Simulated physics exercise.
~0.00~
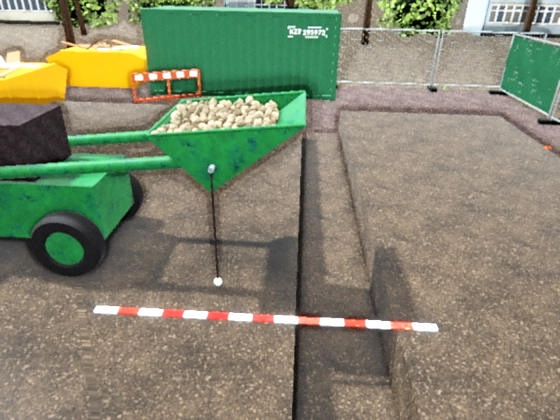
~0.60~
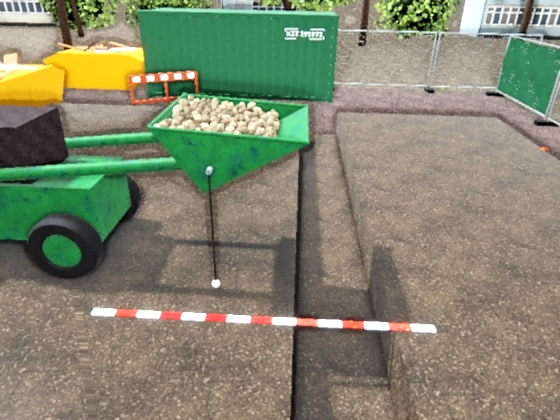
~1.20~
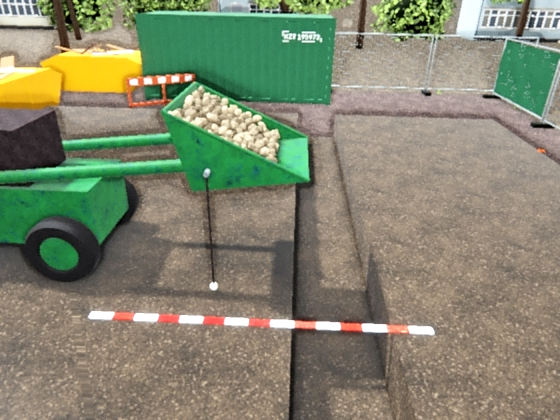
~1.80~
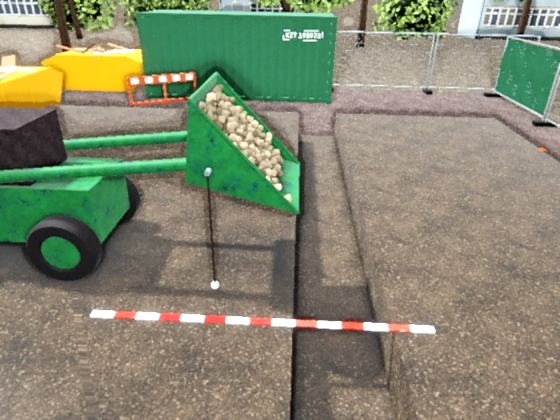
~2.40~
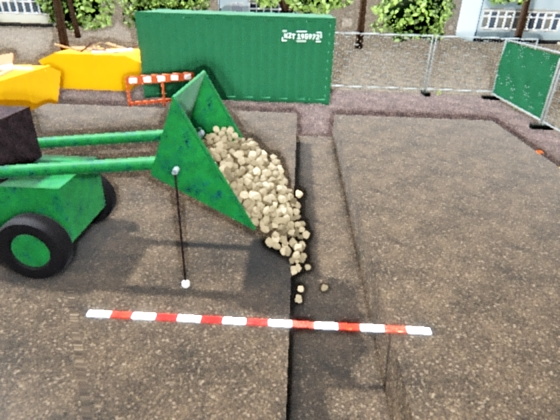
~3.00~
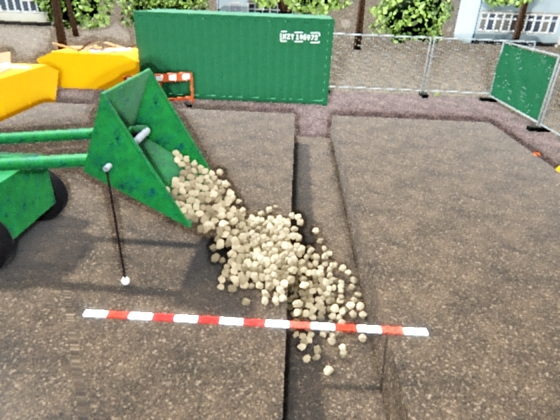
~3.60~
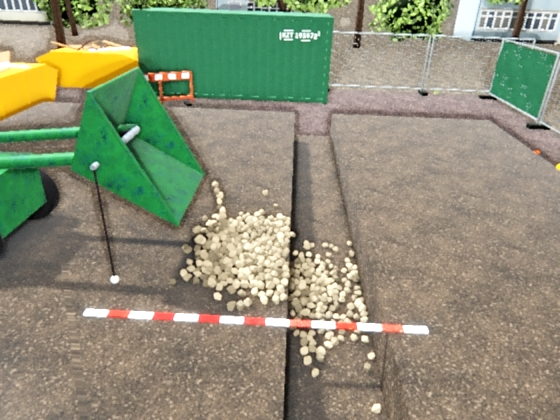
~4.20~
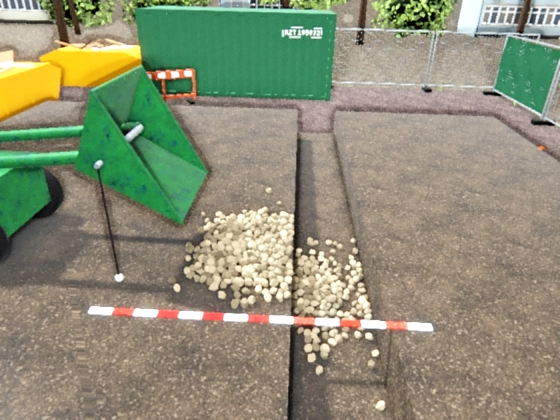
Green loader tipping its bucket of pale stones while backing left, leaving most heaped before the trench and the rest inside it.
